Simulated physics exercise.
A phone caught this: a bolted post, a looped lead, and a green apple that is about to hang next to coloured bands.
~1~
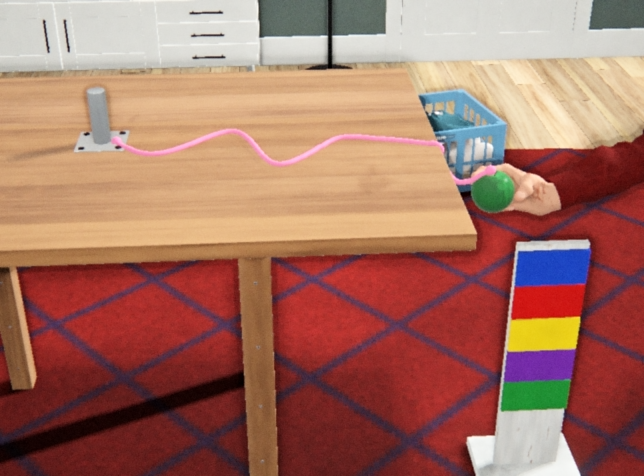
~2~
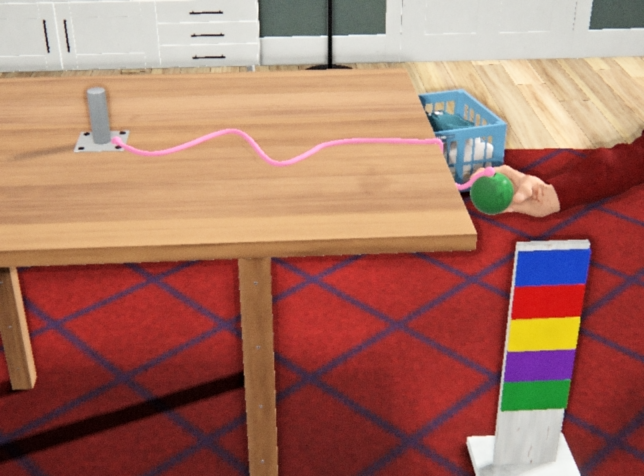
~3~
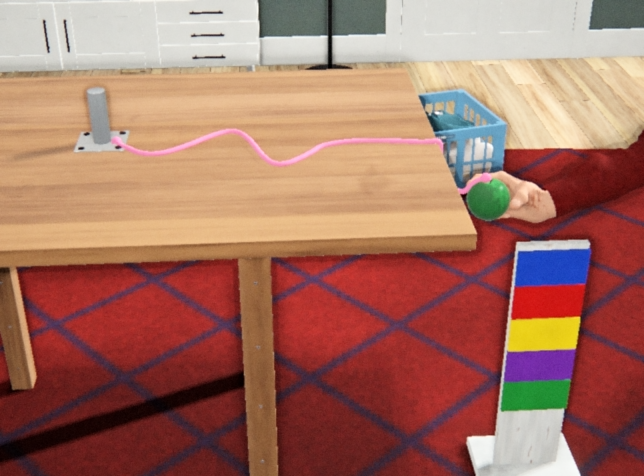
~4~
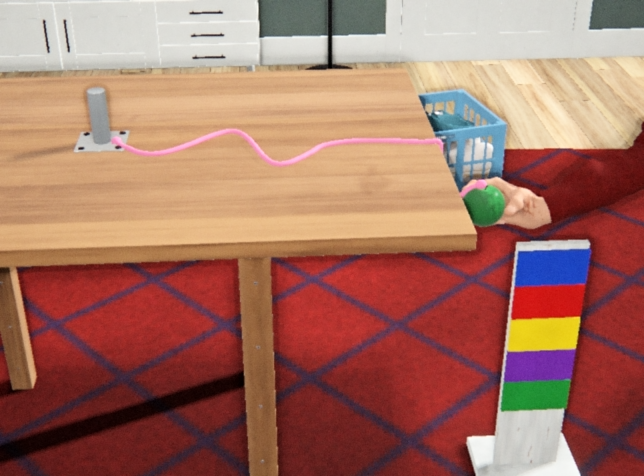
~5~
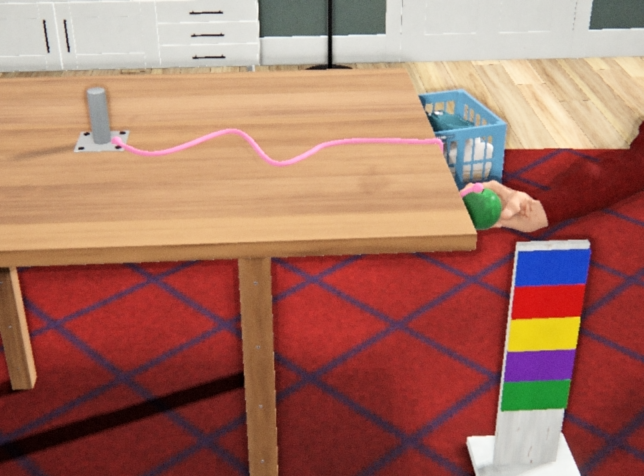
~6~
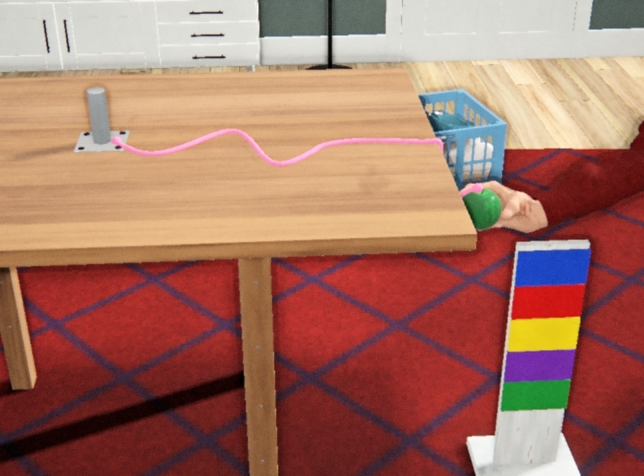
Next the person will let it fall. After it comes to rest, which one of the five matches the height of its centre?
The one that matches is yellow.
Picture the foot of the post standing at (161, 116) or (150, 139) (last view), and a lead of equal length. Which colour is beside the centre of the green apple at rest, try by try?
Going case by case, it's purple and then purple.
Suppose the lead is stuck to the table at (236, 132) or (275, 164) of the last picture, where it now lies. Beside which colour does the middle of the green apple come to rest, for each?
Results, in sequence: Red / blue.
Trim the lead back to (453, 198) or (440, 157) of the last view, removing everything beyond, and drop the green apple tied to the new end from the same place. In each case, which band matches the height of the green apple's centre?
Try by try it comes out as red; blue.
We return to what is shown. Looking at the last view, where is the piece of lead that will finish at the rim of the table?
The piece you want is at about (336, 143).
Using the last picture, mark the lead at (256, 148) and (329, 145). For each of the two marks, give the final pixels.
I'd say about (316, 144) for one and about (432, 146) for the other.
Soon after, apple near (438, 317); level with red.
Then, apple near (435, 329); level with yellow.
At rest, apple near (431, 331); level with yellow. The lead holds its middle at yellow.
